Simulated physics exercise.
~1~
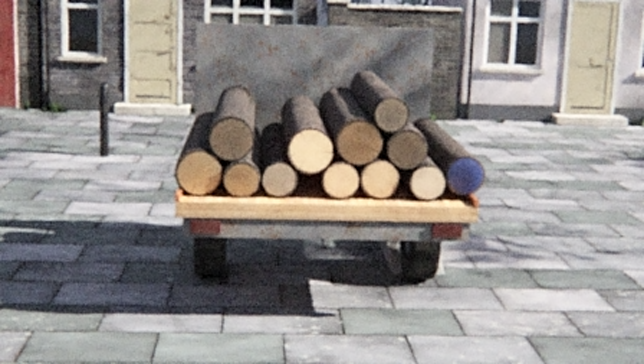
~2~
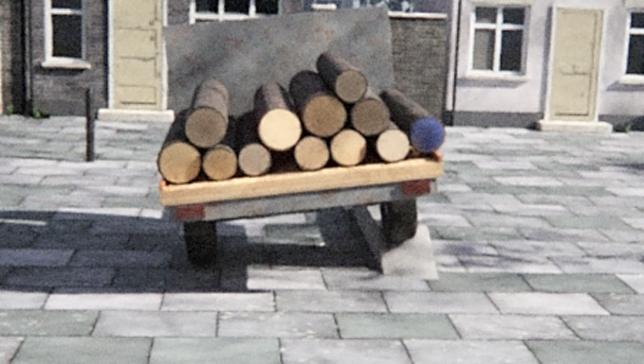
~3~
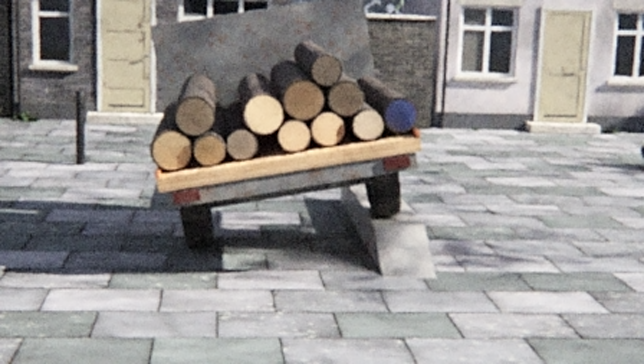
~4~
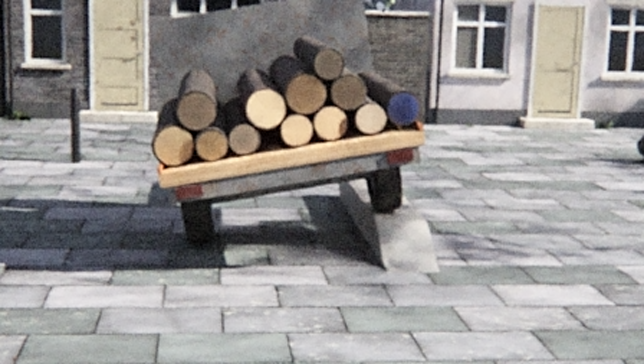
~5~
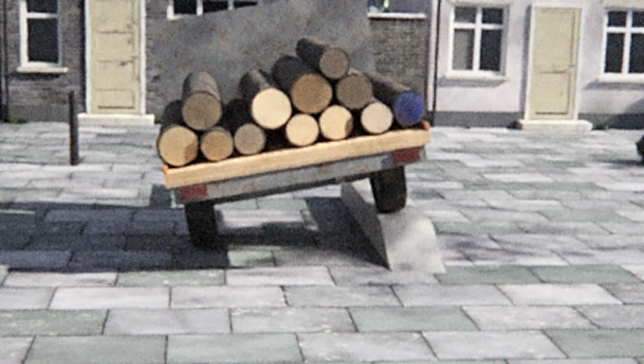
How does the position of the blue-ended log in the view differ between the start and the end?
At the end the blue-ended log is higher and further left in the view than at the start. It is still at the right side of the load on the tilted trailer.
